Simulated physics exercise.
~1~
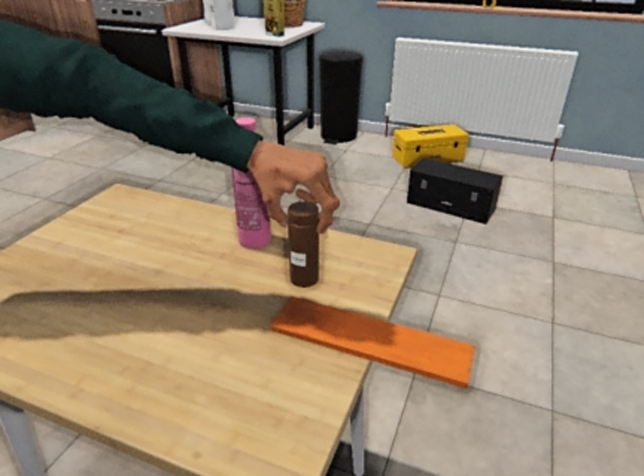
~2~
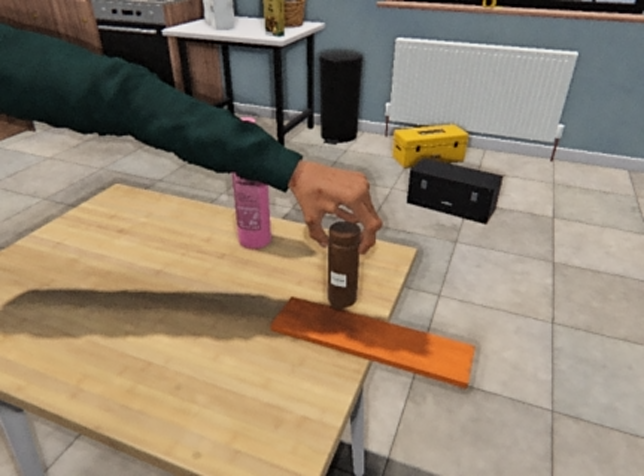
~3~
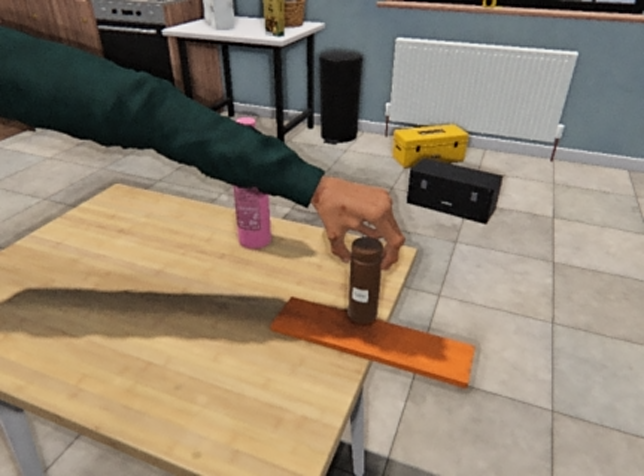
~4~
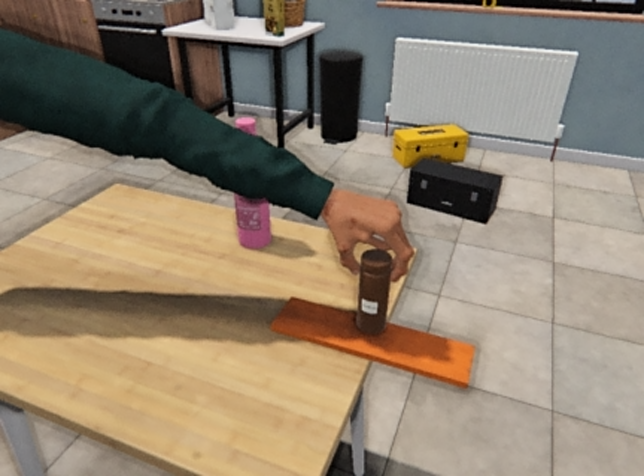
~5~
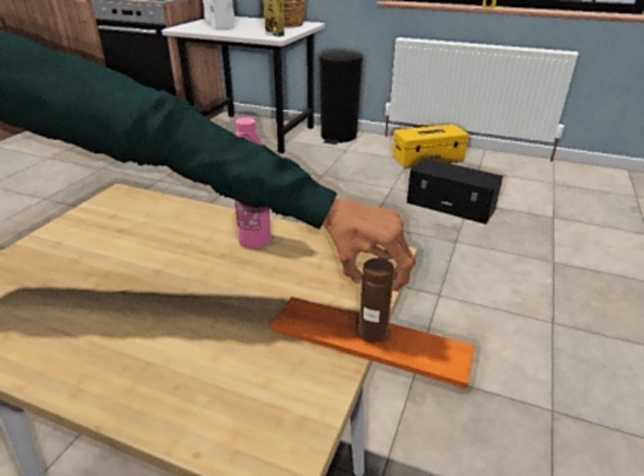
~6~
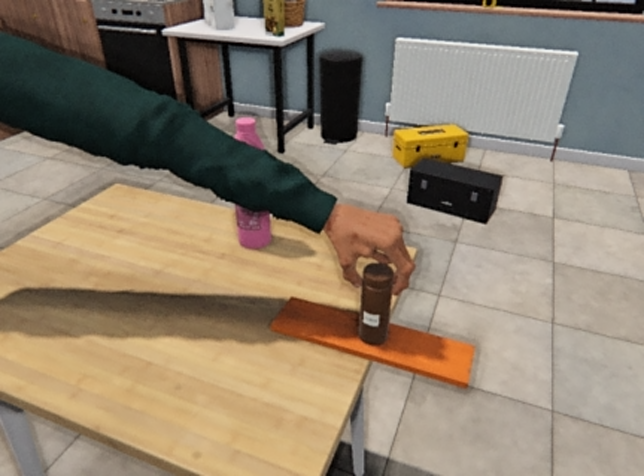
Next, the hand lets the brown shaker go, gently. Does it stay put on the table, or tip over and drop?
It stays put.
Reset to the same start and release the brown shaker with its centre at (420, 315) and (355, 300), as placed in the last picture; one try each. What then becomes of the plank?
Try 1: It tumbles. Try 2: It stays where it is.
Then, 0.20 s later than the last frame, all is still.
Then, 0.60 s later than the last frame, brown shaker resting near (376, 305).
When it is over, all 3 as before. End places, in pixels of the last picture, brown shaker near (376, 305). The plank keeps its balance.
